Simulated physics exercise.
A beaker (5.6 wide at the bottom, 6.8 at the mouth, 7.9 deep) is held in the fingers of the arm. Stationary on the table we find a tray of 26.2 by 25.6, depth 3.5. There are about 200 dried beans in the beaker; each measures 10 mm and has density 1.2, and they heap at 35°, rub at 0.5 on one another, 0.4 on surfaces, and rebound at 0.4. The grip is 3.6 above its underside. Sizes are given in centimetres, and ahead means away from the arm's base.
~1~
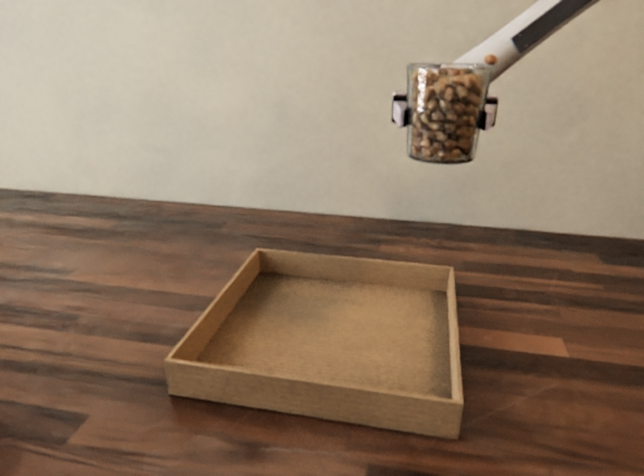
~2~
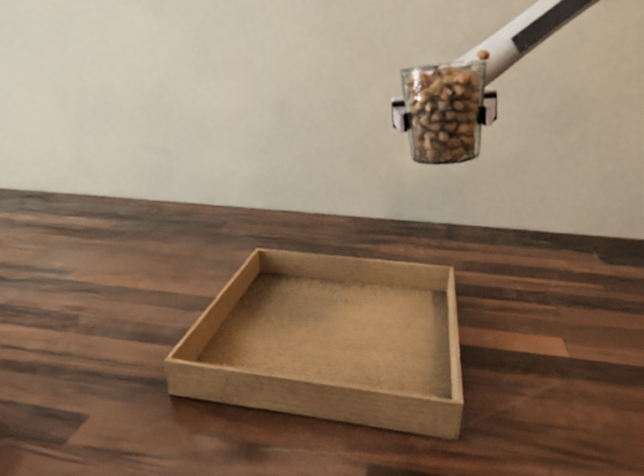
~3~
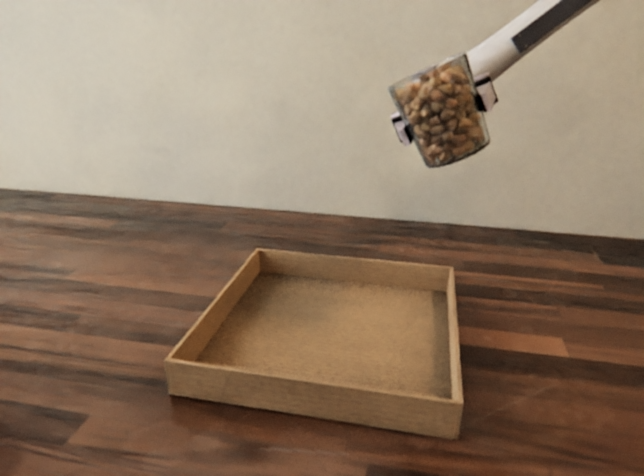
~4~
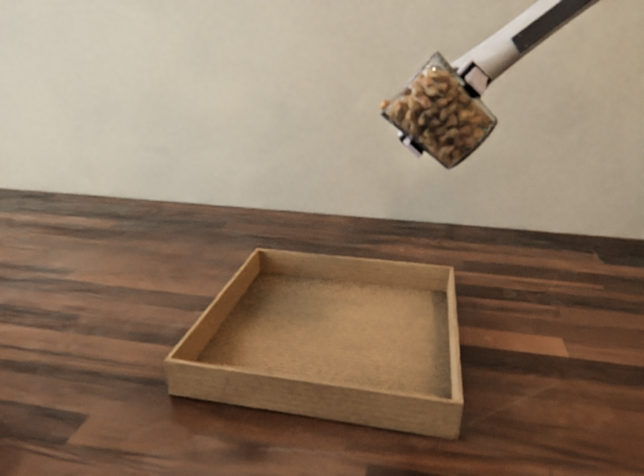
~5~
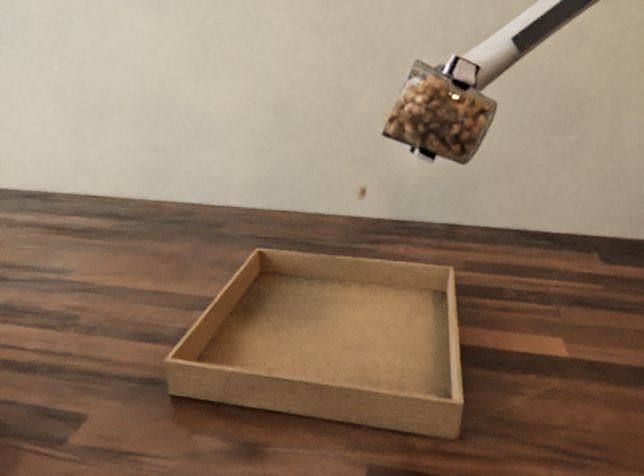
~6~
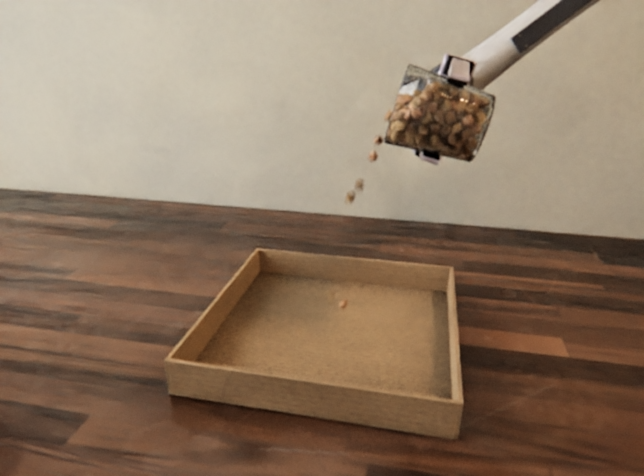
The clip shows a robotic arm holding a clear beaker of dried beans above a wooden tray on a table, tilting it steadily to the left until a few beans drop from its mouth, some landing in the tray.
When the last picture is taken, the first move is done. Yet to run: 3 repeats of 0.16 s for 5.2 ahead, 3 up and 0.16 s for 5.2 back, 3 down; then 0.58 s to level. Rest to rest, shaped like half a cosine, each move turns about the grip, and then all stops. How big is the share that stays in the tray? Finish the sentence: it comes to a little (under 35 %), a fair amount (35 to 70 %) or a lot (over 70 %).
It comes to a lot.
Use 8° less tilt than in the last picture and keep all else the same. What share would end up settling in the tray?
I'd put it close to 75 per cent.
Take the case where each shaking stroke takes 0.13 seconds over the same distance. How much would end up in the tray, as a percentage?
Estimate: Close to 95 percent.
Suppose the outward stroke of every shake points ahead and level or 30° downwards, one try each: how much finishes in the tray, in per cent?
Result: Approx. 75 % and 50 %, one try each.
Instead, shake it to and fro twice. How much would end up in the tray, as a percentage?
That share would be near 85 percent.
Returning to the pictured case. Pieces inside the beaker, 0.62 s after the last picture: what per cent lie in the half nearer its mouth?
Near 90 in a hundred.
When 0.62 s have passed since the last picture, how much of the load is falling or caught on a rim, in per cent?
Around 18 percent of the load.
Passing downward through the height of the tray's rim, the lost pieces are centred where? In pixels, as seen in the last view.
(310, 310).
Then, 0.62 s later, tilted 76° forward, highest piece 25 above the table; 125 in the tray, 39 in the beaker, 3 on the table or floor, 36 in flight or on a rim.
Then, 1.23 s later, tilted 42° forward, highest piece 25 above the table; 185 in the tray, 15 in the beaker, 3 on the table or floor.
Then, 1.74 s later, level, highest piece 25 above the table; 185 in the tray, 15 in the beaker, 3 on the table or floor.
Then, 2.79 s later, level, highest piece 25 above the table; 185 in the tray, 15 in the beaker, 3 on the table or floor.
At rest, 185 in the tray, 15 in the beaker, 3 on the table or floor. That is 91 % in the tray.
